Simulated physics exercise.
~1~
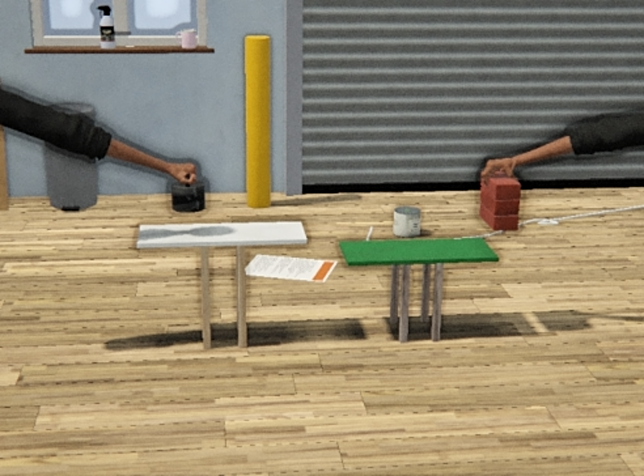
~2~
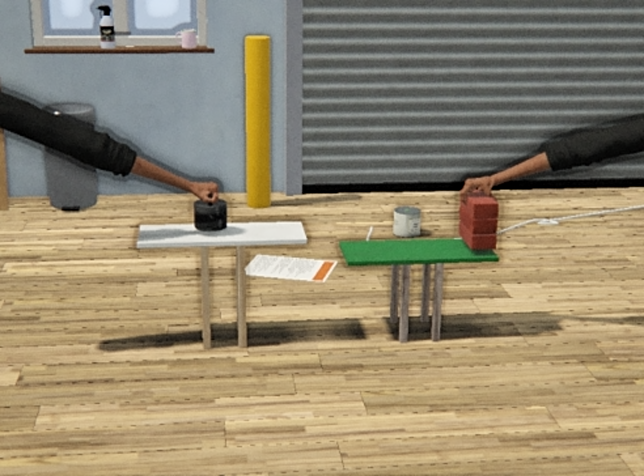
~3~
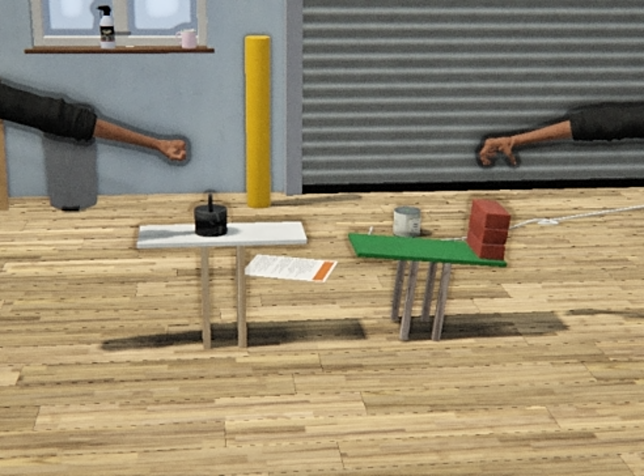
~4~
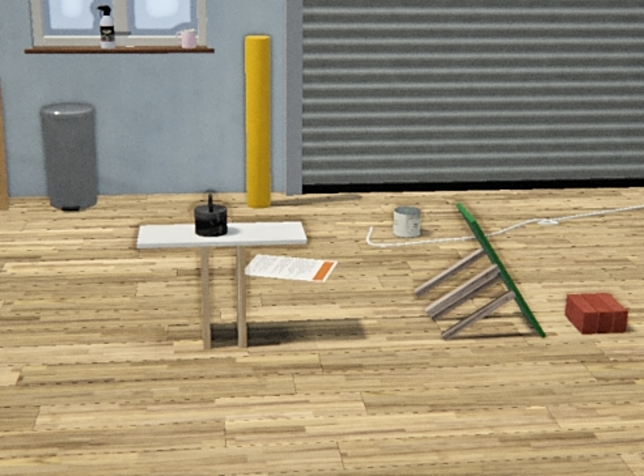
Two hands set a black object on the white trestle and a stack of red bricks on the right end of the green small table, then let go; the green table tipped over to the right, spilling the bricks onto the floor, while the trestle stayed steady.
